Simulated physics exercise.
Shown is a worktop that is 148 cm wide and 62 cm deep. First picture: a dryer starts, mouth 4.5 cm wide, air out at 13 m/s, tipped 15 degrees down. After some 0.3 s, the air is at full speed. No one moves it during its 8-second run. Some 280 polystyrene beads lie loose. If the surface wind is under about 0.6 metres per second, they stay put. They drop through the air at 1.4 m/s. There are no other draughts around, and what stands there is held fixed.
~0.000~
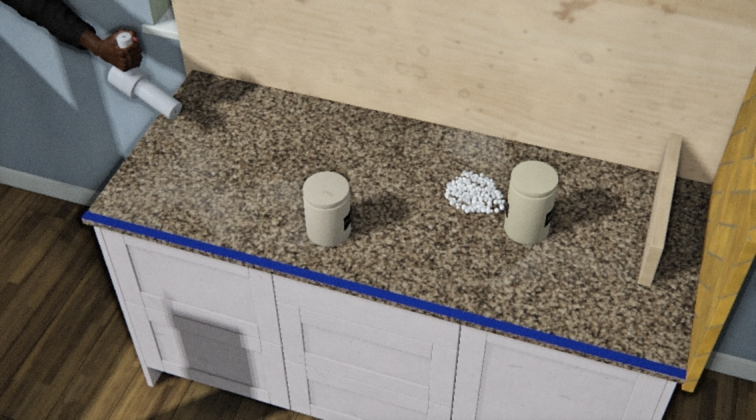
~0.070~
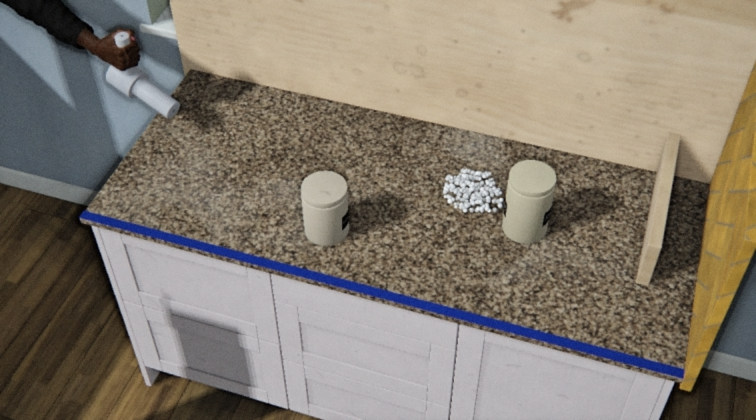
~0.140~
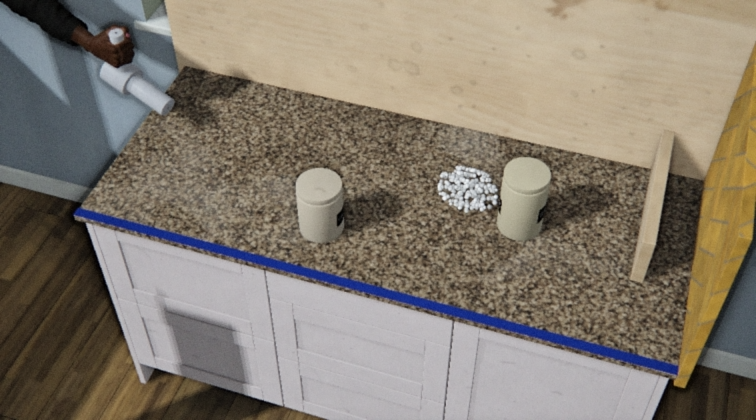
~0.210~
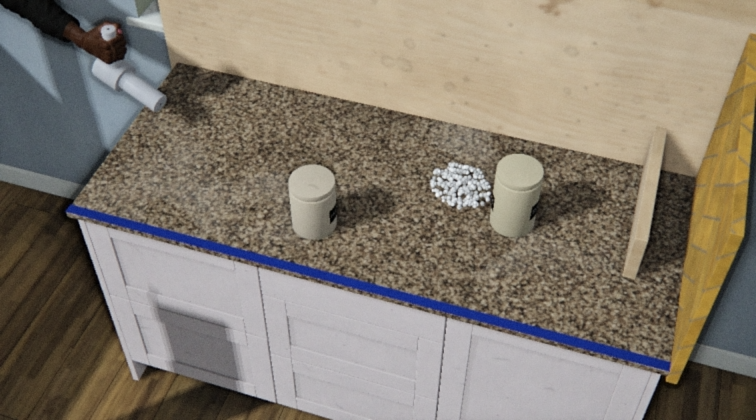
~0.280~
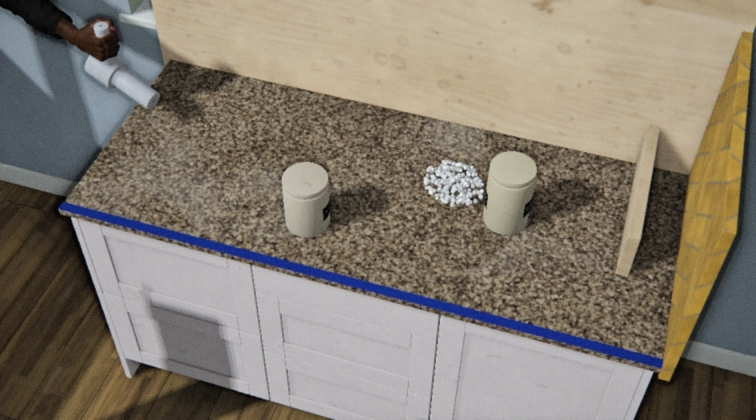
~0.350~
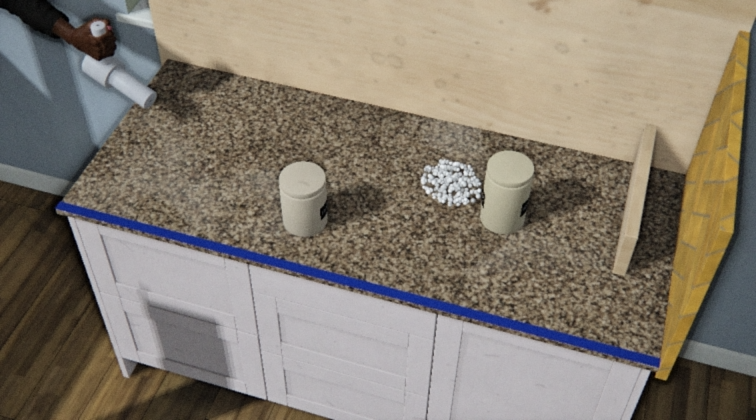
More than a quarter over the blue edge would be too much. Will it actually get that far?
No: My money says the one-in-four line is respected at that edge.
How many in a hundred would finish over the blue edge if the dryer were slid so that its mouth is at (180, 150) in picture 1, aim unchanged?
About 10 %.
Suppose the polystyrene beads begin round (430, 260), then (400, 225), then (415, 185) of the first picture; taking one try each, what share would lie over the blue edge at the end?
It goes 80 %, then 70 %, then 1 %.
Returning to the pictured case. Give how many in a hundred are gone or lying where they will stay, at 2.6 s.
Close to 10 % of them.
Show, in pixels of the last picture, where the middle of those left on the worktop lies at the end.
The middle lands close to (625, 175) in pixels.
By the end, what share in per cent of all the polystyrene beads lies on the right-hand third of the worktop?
Something close to 100 % ends up there.
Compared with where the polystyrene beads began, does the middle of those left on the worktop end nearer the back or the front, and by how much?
Drift: Rearward direction, about 15 cm.
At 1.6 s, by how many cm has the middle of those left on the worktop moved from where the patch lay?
About 45 cm.
After 1.6 s, 0 % are over the blue edge; the middle of those still in play is near (627, 183); 2 % have settled or left.
After 2.6 s, 0 % are over the blue edge; the middle of those still in play is near (625, 179); 8 % have settled or left.
After 4.4 s, 0 % are over the blue edge; the middle of those still in play is near (621, 178); 18 % have settled or left.
After 8.0 s, at the end, 1 % are over the blue edge; the middle of those still in play is near (625, 175).
